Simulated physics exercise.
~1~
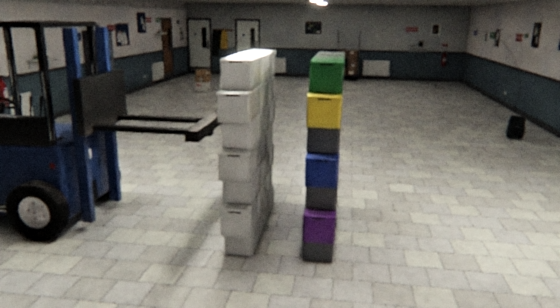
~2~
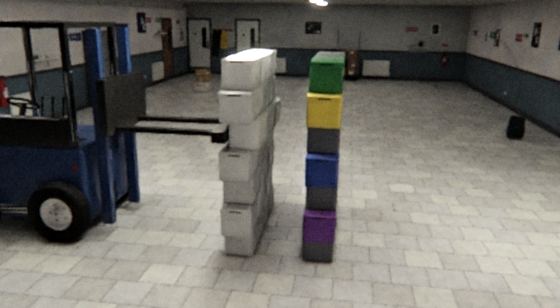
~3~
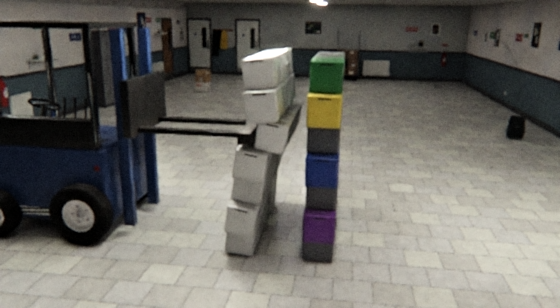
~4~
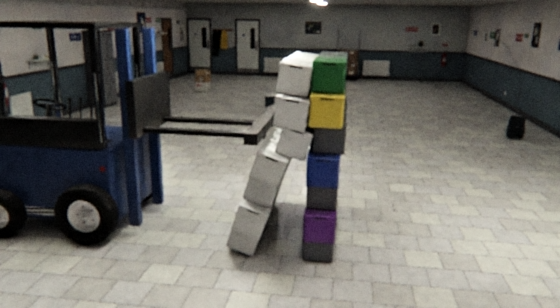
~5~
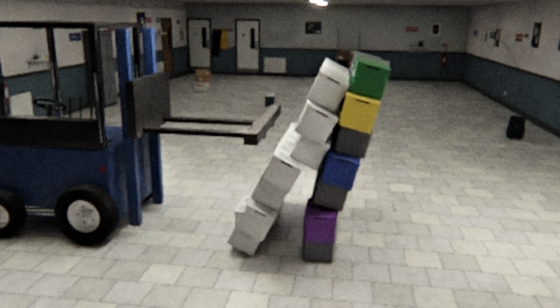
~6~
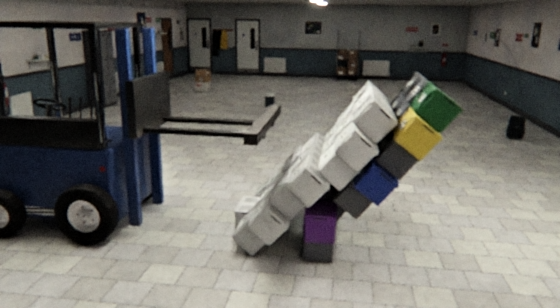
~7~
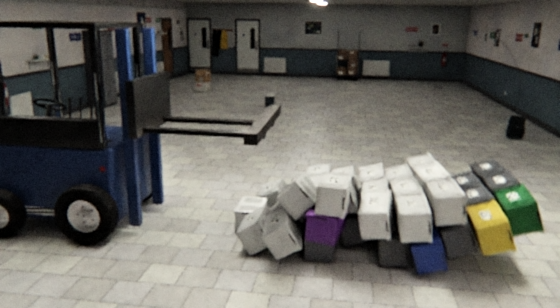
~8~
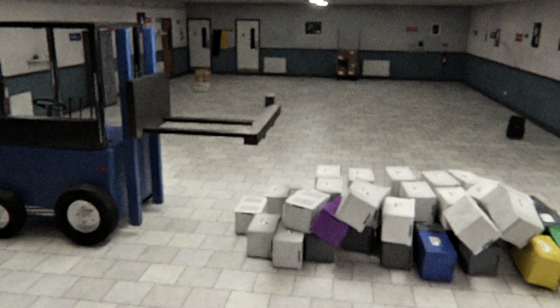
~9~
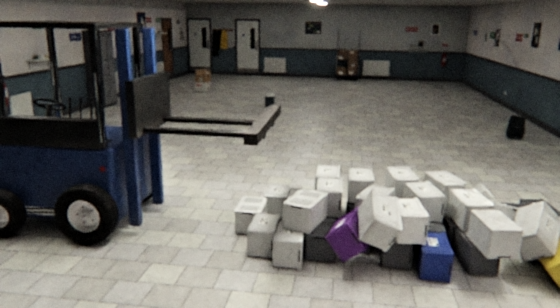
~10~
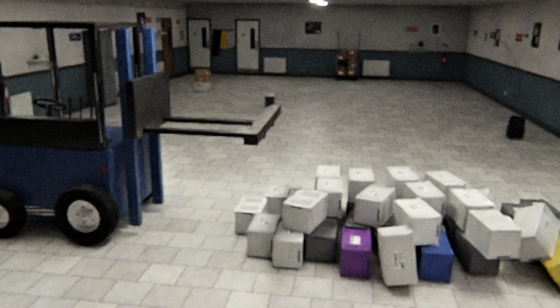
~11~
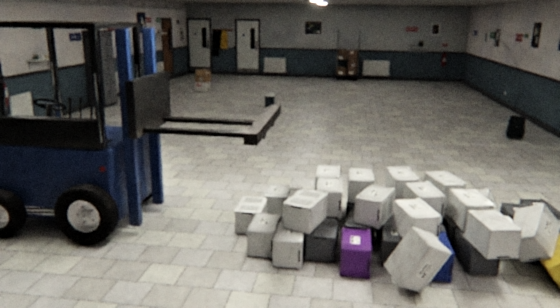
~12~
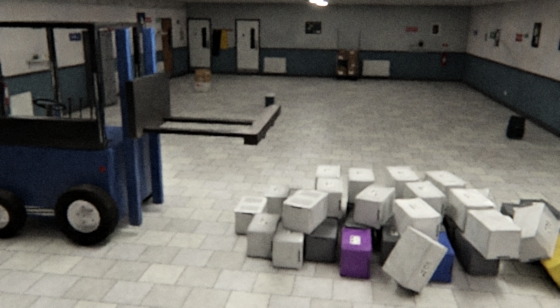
In this clip, a blue forklift drives right and pushes its forks into a stack of pale boxes, which leans into a second stack of grey and coloured boxes; both topple right and end in a heap on the tiled floor beside the stopped forklift.
